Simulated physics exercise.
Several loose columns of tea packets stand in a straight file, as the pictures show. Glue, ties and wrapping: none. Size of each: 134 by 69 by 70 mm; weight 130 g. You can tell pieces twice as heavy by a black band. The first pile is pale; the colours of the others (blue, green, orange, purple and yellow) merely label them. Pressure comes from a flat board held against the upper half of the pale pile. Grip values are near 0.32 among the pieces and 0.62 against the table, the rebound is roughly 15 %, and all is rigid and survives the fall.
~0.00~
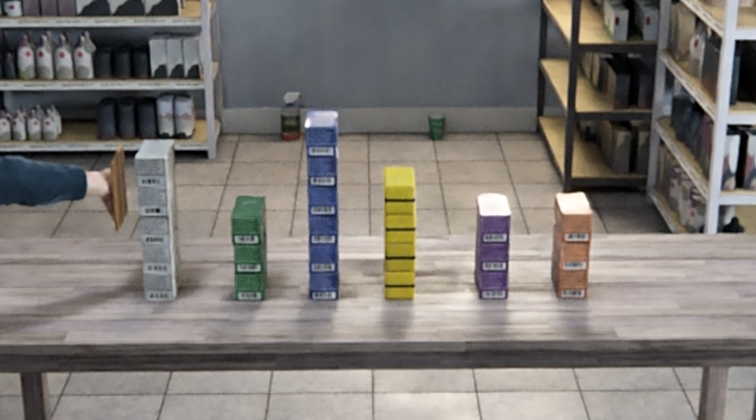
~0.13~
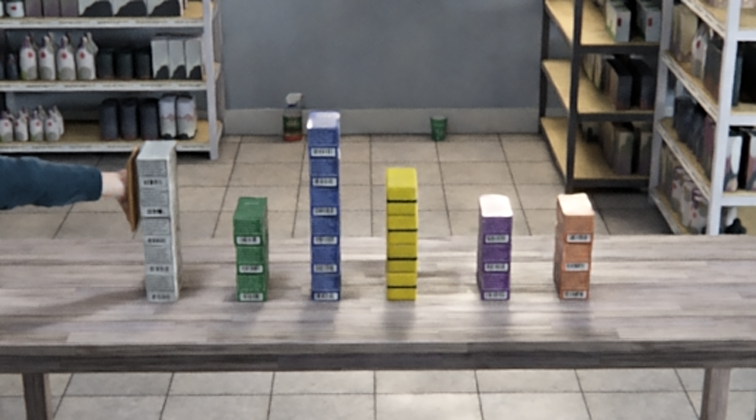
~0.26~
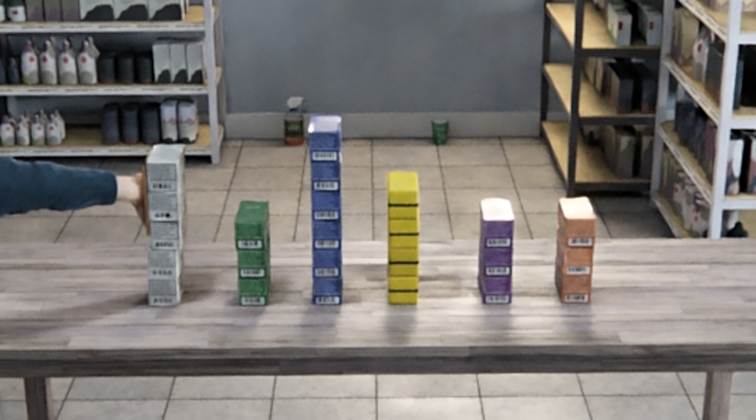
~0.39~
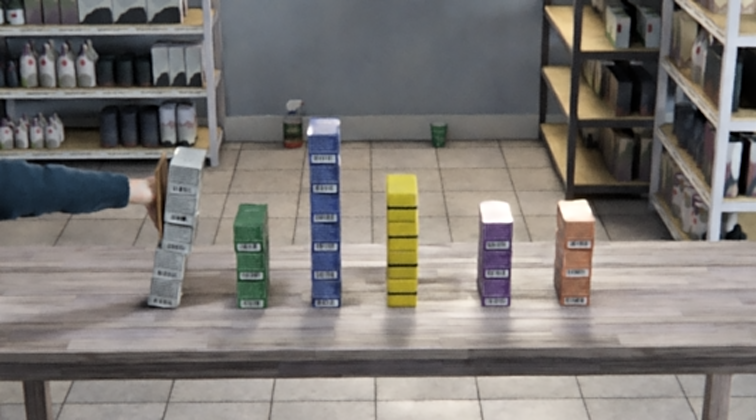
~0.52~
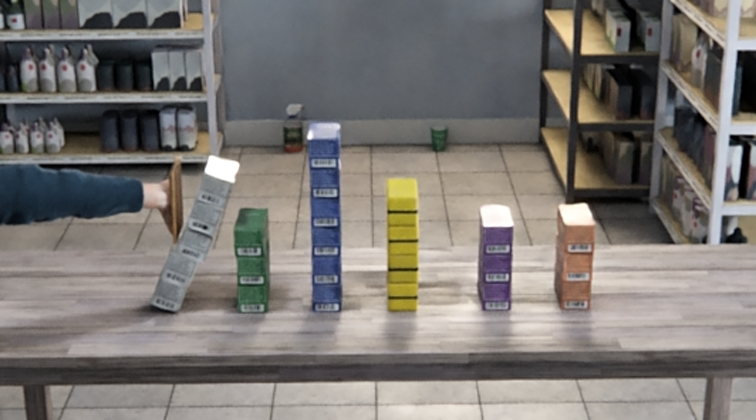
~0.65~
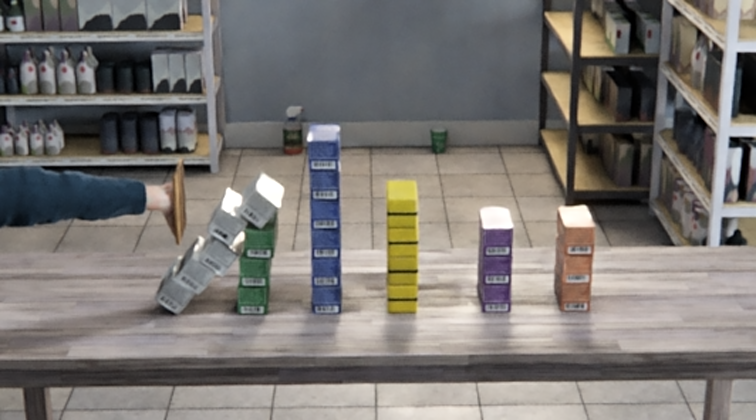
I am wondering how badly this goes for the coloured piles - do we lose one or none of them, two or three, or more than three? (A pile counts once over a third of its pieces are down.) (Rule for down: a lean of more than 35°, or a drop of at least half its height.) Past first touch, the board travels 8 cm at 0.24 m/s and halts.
Count of downed piles: Greater than three.
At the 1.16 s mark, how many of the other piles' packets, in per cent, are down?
10 per cent.
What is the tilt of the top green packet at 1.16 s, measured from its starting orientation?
Roughly 30 degrees.
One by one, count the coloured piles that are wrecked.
5.
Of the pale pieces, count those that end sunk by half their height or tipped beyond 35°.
Tally of pale pieces: 5.
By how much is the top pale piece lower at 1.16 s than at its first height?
Roughly 12 cm.
After 1.16 s, 5 of the pale pile down; 2 of the 19 other packets down; top green packet leaning 35°, 31 mm lower; top blue packet leaning 20°.
After 1.66 s, 5 of the pale pile down; 13 of the 19 other packets down; top blue packet on its side; top green packet leaning 50°, 7 cm lower.
At rest (2.8 s), 5 of the pale pile down; 18 of the 19 other packets down; top orange packet upside down; top blue packet upside down. Wrecked, blue, green, orange, purple and yellow. As the last picture would show them, middles, top orange packet near (706, 284), top blue packet near (676, 275).
